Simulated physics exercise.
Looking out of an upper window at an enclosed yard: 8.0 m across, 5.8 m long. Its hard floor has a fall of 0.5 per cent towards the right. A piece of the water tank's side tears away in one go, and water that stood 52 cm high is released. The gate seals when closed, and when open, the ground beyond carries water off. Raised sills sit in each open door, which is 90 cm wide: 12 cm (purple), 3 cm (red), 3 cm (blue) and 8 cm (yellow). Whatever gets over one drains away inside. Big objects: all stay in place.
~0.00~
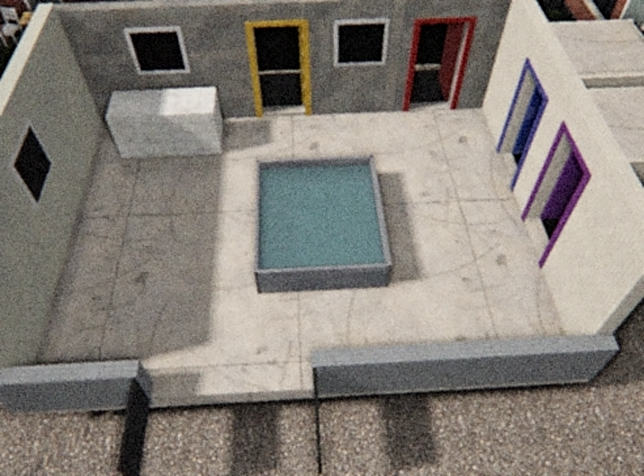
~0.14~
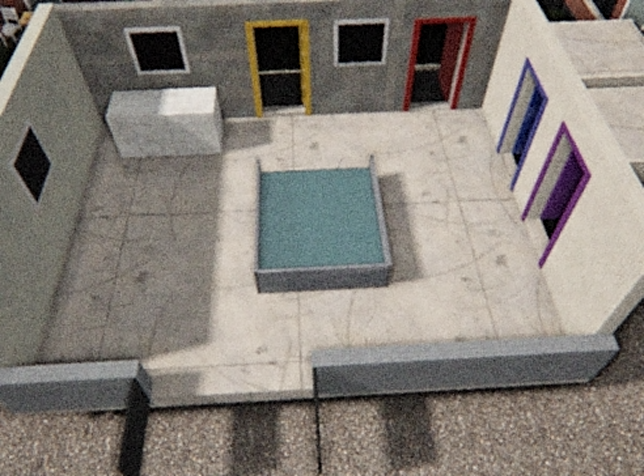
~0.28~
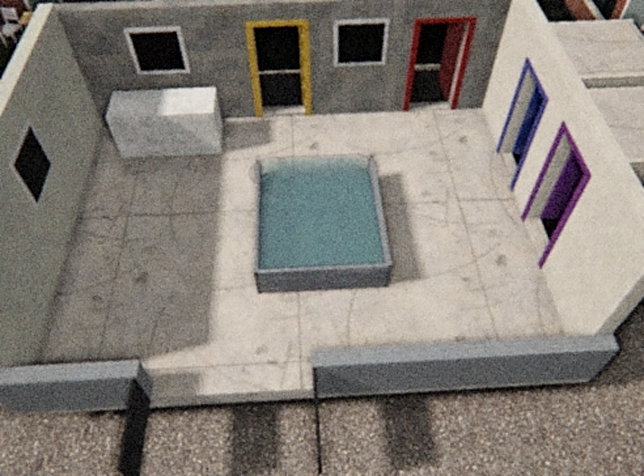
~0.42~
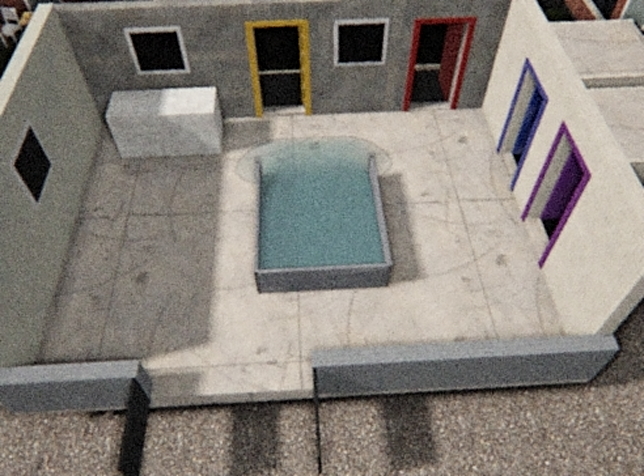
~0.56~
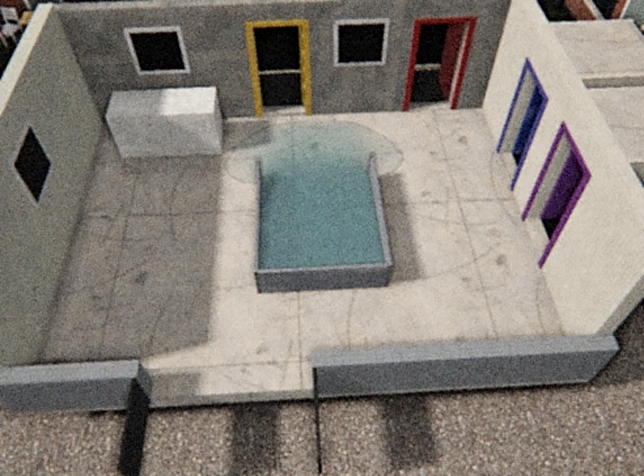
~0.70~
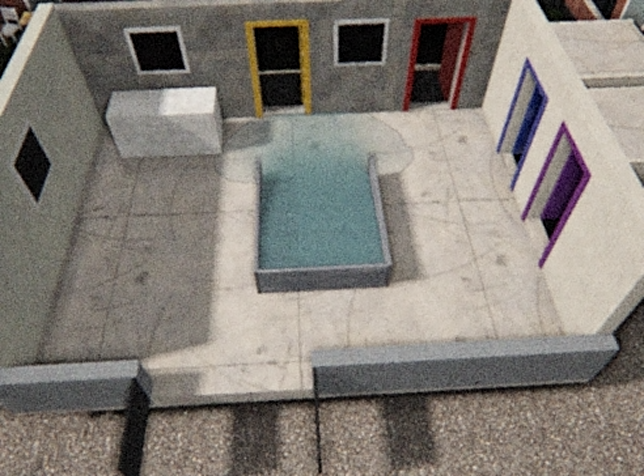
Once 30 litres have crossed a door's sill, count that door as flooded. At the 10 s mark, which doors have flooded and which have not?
The purple door has not; the red door has flooded; the blue door has flooded; the yellow door has flooded.
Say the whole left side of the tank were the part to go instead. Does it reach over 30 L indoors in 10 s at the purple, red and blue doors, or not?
Here's how it goes: Purple falls short, red falls short, blue falls short.
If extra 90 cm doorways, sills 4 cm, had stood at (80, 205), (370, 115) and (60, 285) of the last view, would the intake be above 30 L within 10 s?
Check each in turn: The first fails, the second succeeds, the third fails.
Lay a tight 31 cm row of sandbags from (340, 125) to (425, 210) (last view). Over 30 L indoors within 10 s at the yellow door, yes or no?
Limit check - yellow: Fail, exceeded.
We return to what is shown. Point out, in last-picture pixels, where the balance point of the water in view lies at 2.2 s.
Close to (321, 173) in the last picture.
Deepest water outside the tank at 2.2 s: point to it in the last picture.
Roughly pixel (320, 121).
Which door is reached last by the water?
The final one is the purple door.
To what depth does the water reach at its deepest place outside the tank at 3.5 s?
Around 28 centimetres deep.
After 1.4 s water covers 20 % of the floor and is deepest (34 cm) near (320, 121); purple door not reached, red door 3 cm at the sill, 0 L in, blue door not reached, yellow door 25 cm at the sill, 69 L in.
After 2.2 s water covers 25 % of the floor and is deepest (32 cm) near (320, 121); purple door not reached, red door 10 cm at the sill, 6 L in, blue door not reached, yellow door 29 cm at the sill, 185 L in.
After 3.5 s water covers 35 % of the floor and is deepest (28 cm) near (112, 124); purple door not reached, red door 8 cm at the sill, 33 L in, blue door 9 cm at the sill, 4 L in, yellow door 21 cm at the sill, 330 L in.
After 6.0 s water covers 75 % of the floor and is deepest (14 cm) near (103, 124); purple door 5 cm at the sill, 0 L in, red door 8 cm at the sill, 65 L in, blue door 7 cm at the sill, 50 L in, yellow door 10 cm at the sill, 397 L in.
After 10.0 s water covers 95 % of the floor and is deepest (8 cm) near (559, 359); purple door 4 cm at the sill, 0 L in, red door 7 cm at the sill, 112 L in, blue door 6 cm at the sill, 89 L in, yellow door 4 cm at the sill, 400 L in.
